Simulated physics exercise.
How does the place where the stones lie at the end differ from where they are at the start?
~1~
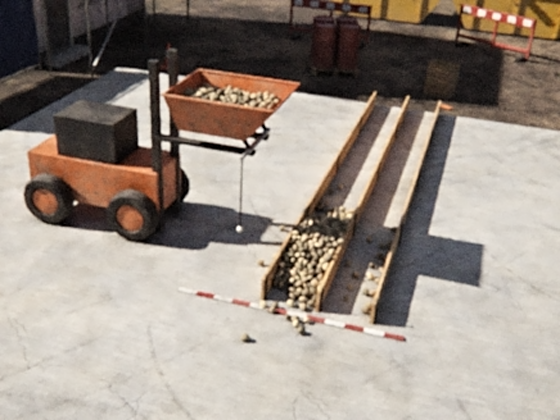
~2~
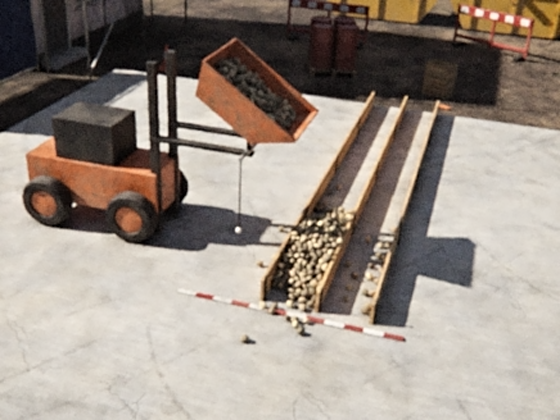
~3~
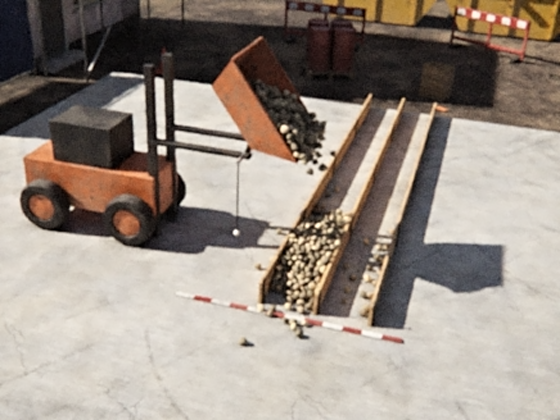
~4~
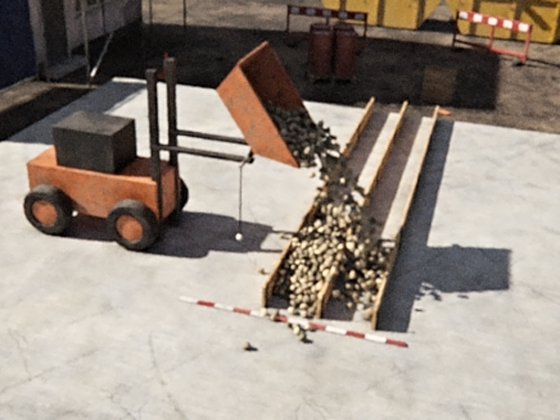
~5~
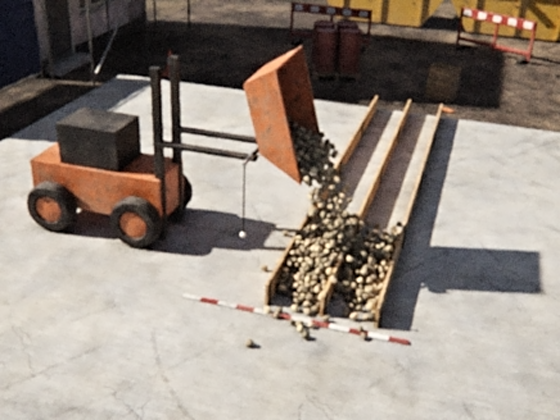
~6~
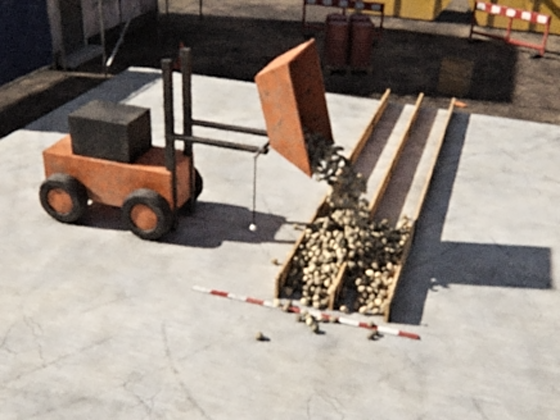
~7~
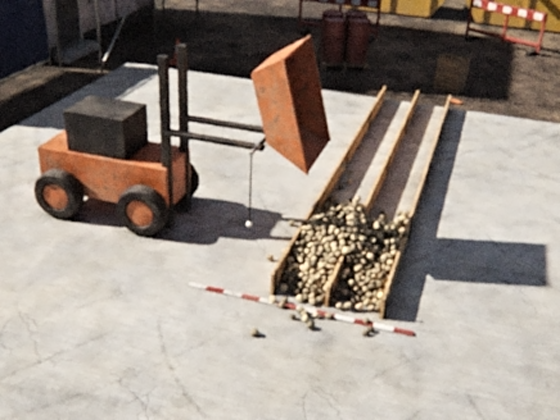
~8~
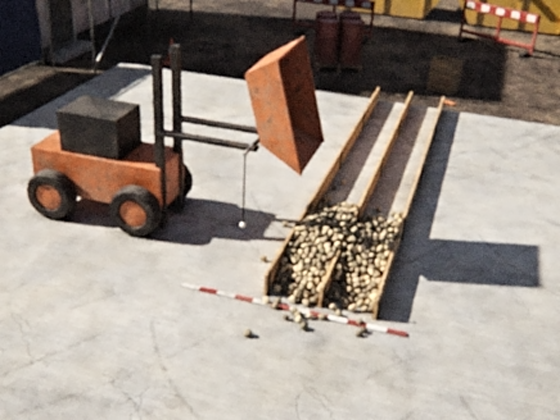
At the start, the stones are split between the raised skip and a heap mostly in the left bay. At the end, the skip is empty and the stones lie on the ground across both bays, so as a whole they are lower and farther to the right.
At the start, an orange forklift holds a raised skip of pale stones beside three long boards, with an earlier heap lying mostly in the left bay. The skip tips to the right, and the stones begin to slide towards its lower edge. They then pour down onto the heap, and some spread over the middle board into the right bay. The skip tips more steeply, and the rest of the load streams out. At the end, the empty skip stays steeply tilted, and stones lie across the lower part of both bays, behind the striped staff.
